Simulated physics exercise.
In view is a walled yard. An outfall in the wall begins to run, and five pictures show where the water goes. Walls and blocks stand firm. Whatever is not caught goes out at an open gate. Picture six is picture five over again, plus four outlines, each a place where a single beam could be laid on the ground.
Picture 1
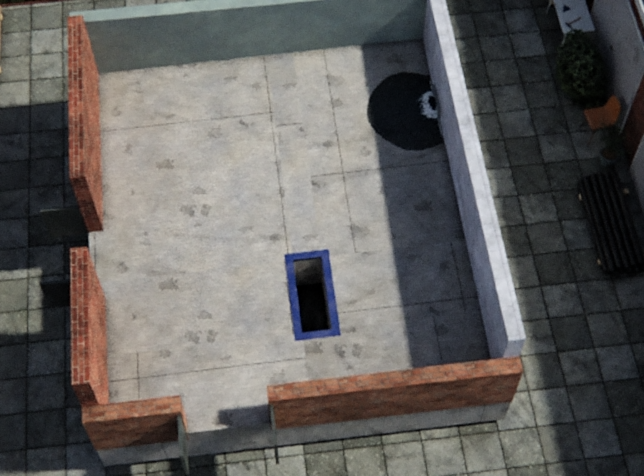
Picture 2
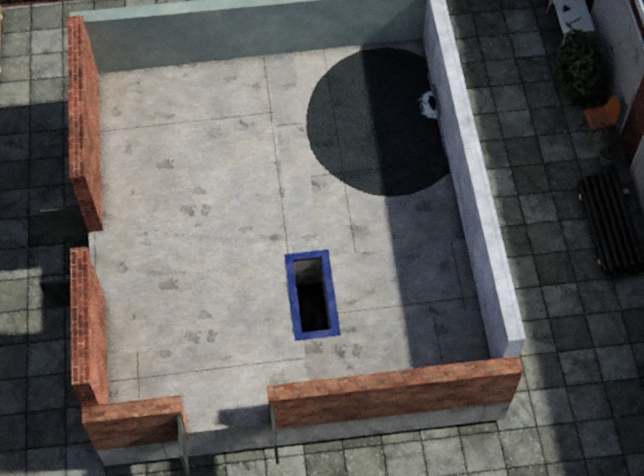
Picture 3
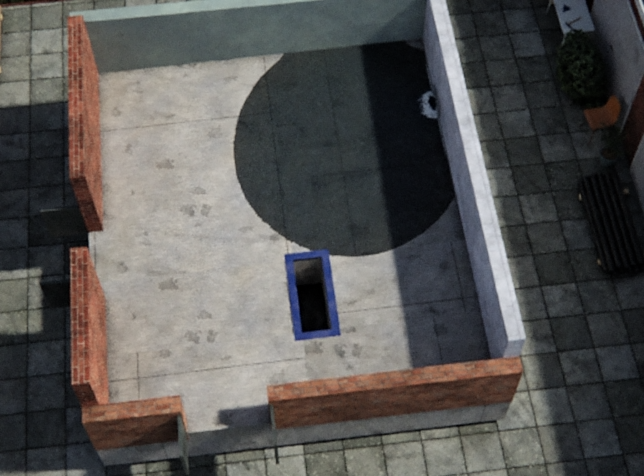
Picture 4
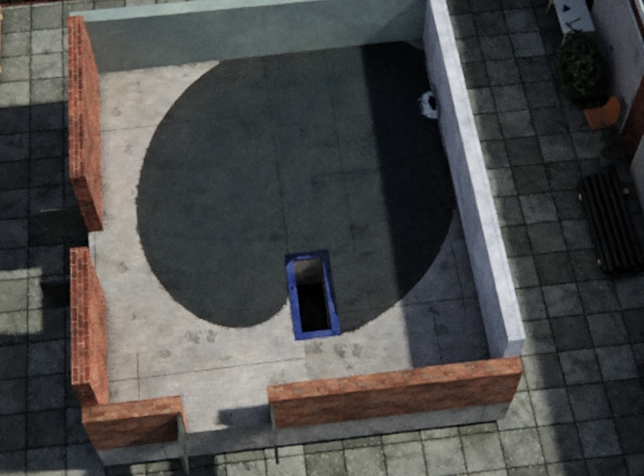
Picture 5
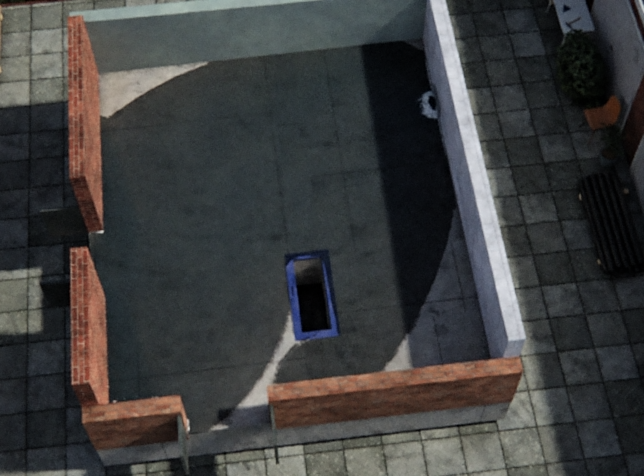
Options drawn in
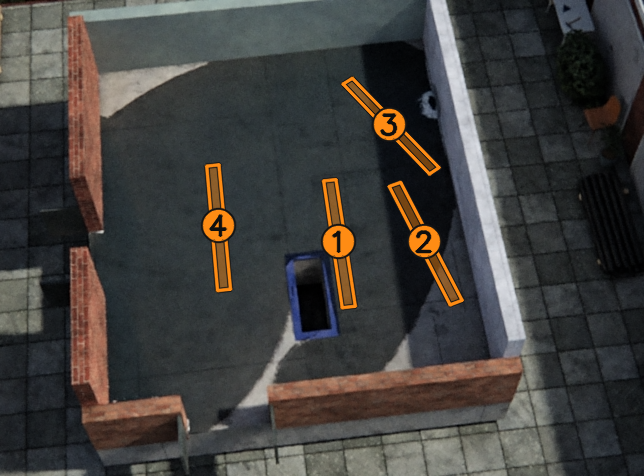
A walled yard with a pale concrete floor is seen from high above at an angle, with paving all around it. Red brick walls stand at the left and front, broken by gaps, a blue-rimmed rectangular gully is sunk in the floor, and a bench and potted plant sit outside at right. From the upper right wall, a dark wet patch spreads left and downward, wrapping around the gully and covering most of the floor, while the camera stays still.
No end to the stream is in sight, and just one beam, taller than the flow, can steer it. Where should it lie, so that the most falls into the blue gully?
The best spot is 4.
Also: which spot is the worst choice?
That is spot 1.
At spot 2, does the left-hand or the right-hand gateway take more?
The right gate.
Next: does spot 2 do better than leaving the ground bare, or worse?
Worse.
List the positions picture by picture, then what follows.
Outfall at (438, 102); blue gully at (312, 294); open gate at (228, 413); open gate at (104, 264); front seen at (385, 135), 4 % of the ground wet; blue gully still dry, in the first picture.
Front seen at (311, 128), 15 % of the ground wet; blue gully still dry, in the second picture.
Front seen at (239, 173), 33 % of the ground wet; blue gully still dry, in the third picture.
Front seen at (168, 282), 58 % of the ground wet; blue gully taking water, in the fourth picture.
Front seen at (117, 378), 81 % of the ground wet; blue gully taking water, in the fifth picture.
On the marked copy, 1 from (348, 306) to (329, 180); 2 from (394, 184) to (456, 302); 3 from (347, 81) to (434, 170); 4 from (224, 289) to (212, 165).
Choosing 1, about 2 % of the stream goes into the blue gully, about 98 % out by the gates.
Choosing 2, about 13 % of the stream goes into the blue gully, about 87 % out by the gates.
Choosing 3, about 11 % of the stream goes into the blue gully, about 88 % out by the gates.
Choosing 4, about 22 % of the stream goes into the blue gully, about 77 % out by the gates.
